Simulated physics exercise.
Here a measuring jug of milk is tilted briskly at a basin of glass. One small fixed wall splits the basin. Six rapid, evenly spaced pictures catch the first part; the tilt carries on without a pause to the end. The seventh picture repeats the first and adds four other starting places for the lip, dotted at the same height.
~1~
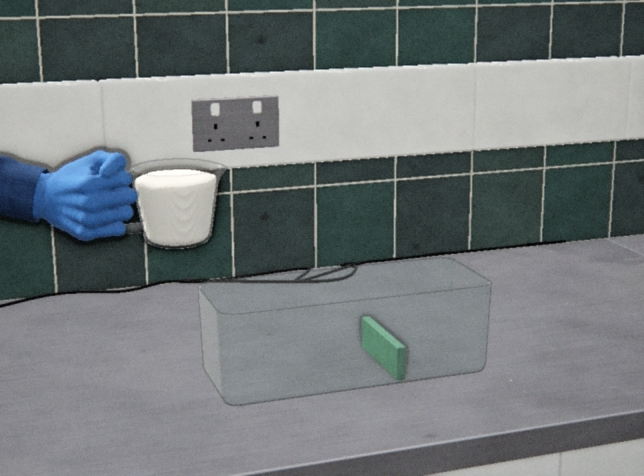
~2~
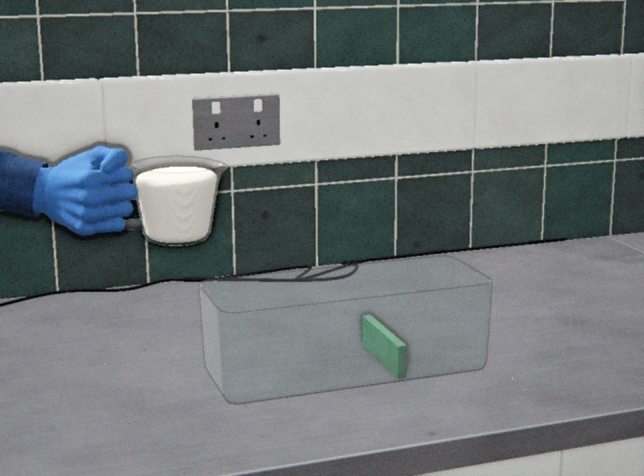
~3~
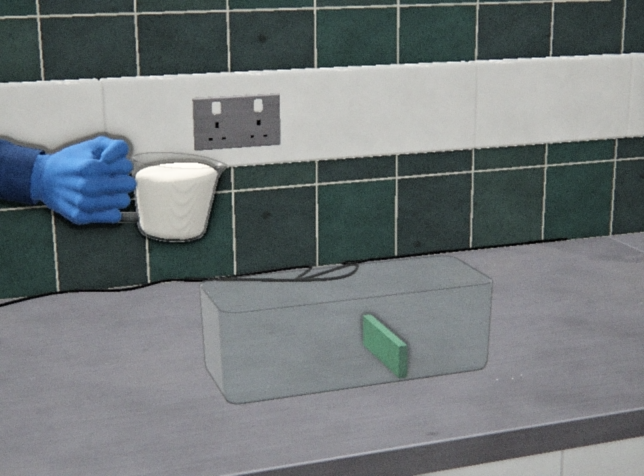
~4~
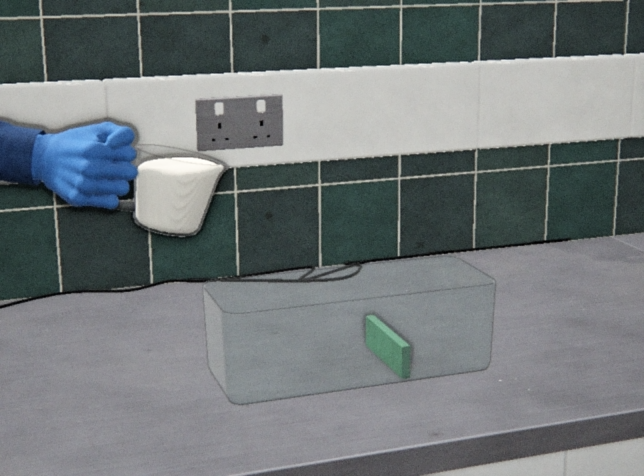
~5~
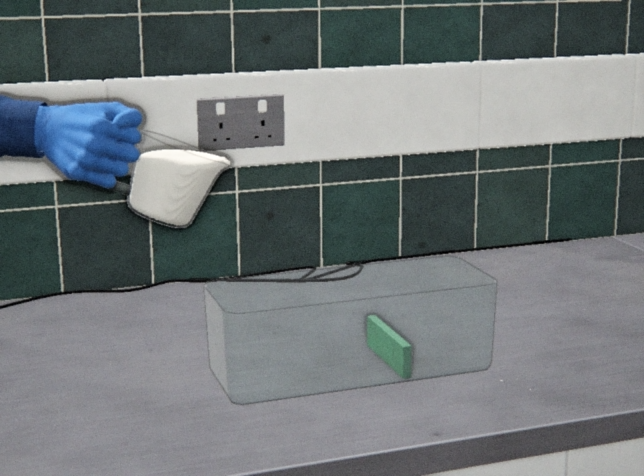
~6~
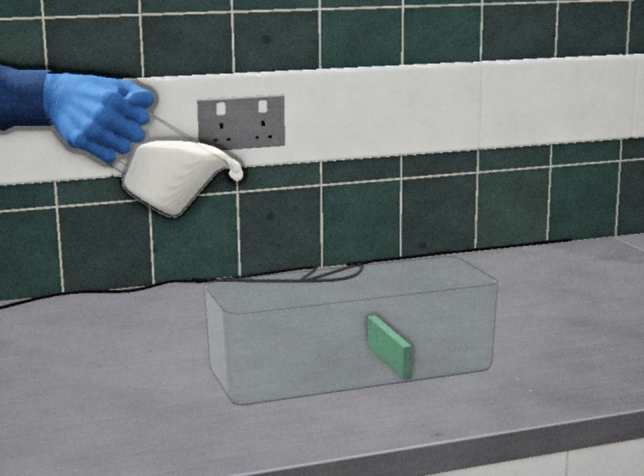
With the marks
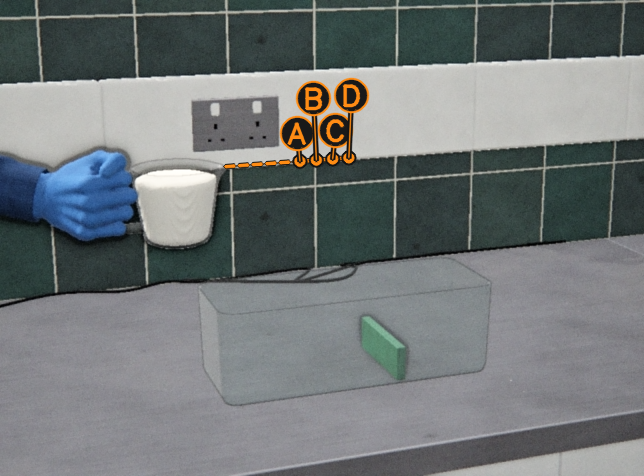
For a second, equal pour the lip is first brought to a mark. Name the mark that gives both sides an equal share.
Take A.
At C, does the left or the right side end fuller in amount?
The right one.
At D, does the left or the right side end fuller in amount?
The right one.
On the marked copy, A at (299, 161); B at (316, 160); C at (332, 159); D at (348, 157).
For dot A, about 46 % ends left of the wall and 52 % right of it.
For dot B, about 15 % ends left of the wall and 83 % right of it.
For dot C, about 10 % ends left of the wall and 88 % right of it.
For dot D, about 12 % ends left of the wall and 84 % right of it; 4 % is lost outside.
